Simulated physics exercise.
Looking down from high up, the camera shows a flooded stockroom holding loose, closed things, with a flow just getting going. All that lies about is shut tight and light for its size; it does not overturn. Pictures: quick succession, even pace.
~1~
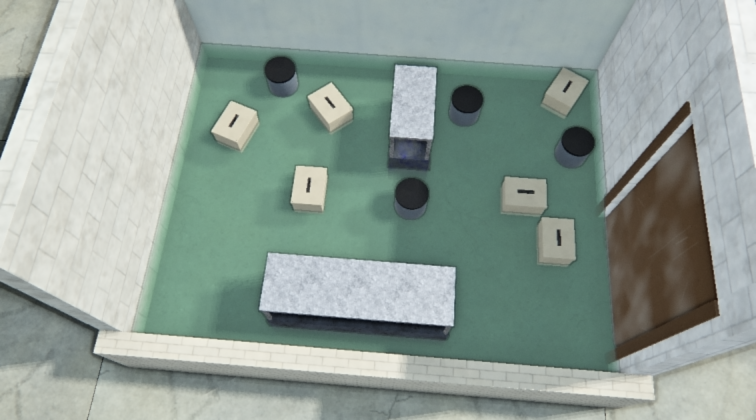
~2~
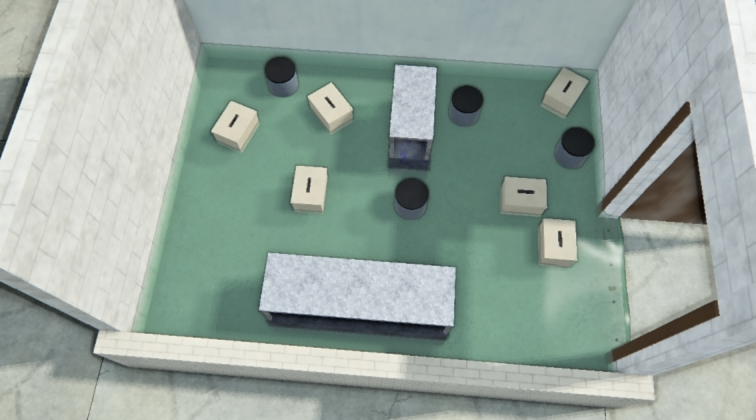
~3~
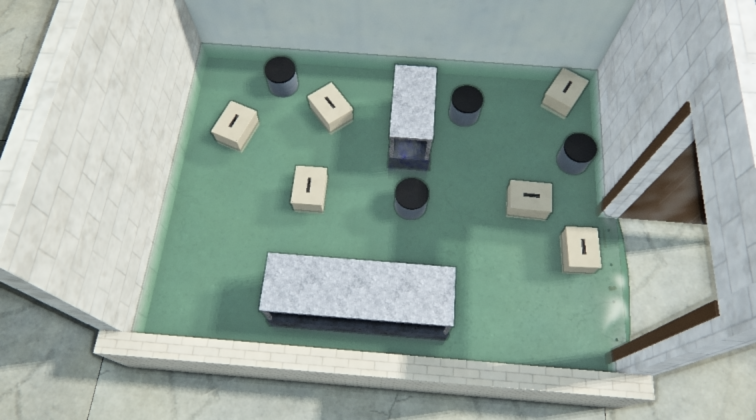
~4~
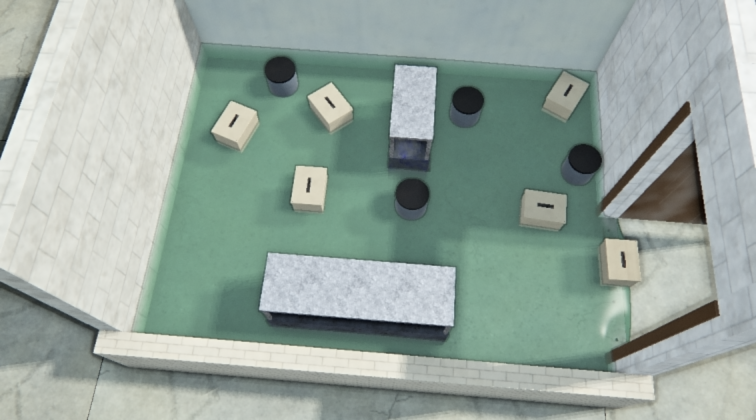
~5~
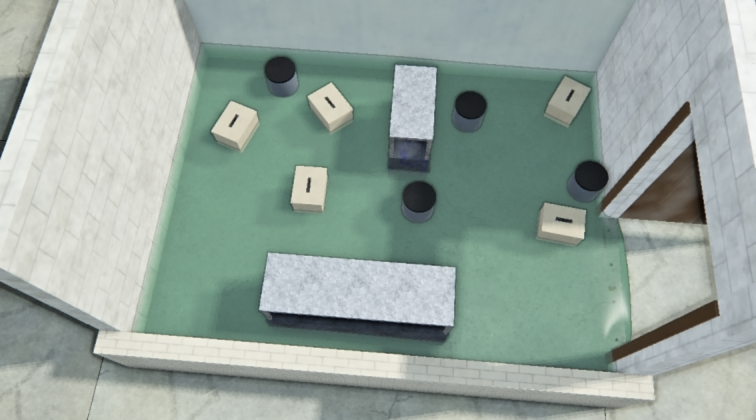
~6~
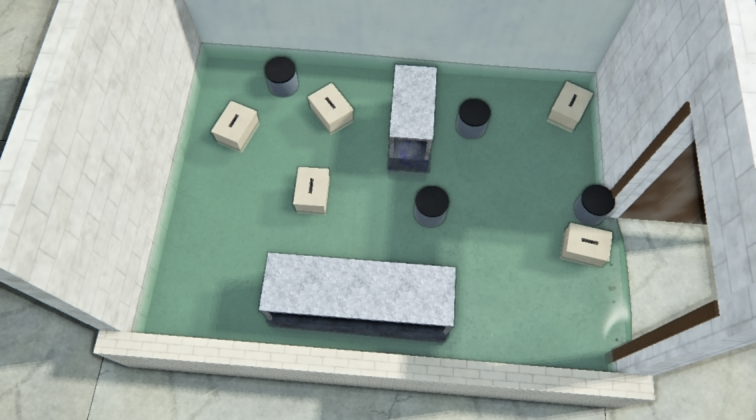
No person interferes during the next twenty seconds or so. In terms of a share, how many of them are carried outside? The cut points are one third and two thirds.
It falls at two thirds or above.
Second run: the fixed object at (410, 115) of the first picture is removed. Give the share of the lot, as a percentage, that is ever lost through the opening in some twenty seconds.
Close to 80 percent, I reckon.
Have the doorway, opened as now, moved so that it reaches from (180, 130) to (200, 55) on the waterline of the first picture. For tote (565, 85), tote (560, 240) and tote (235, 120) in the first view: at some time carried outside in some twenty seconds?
Result by object, in the order asked: Not flushed / not flushed / flushed.
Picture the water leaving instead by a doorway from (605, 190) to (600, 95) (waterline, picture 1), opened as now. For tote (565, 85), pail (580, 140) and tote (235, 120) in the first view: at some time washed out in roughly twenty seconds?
In sequence - departs, departs, stays put.
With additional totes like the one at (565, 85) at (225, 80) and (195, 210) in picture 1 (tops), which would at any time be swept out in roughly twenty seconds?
In order, the first is never leaving and the second is never leaving.
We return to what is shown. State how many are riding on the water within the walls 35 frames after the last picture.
3 of them.
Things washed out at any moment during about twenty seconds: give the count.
The total is 7.
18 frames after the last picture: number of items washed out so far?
The number comes out at 5.
A moment on, 3 of 10 are out; 7 afloat.
Next, 5 of 10 are out; 5 afloat.
Later, 7 of 10 are out; 3 afloat.
In the end, 7 of 10 are out; 3 afloat.
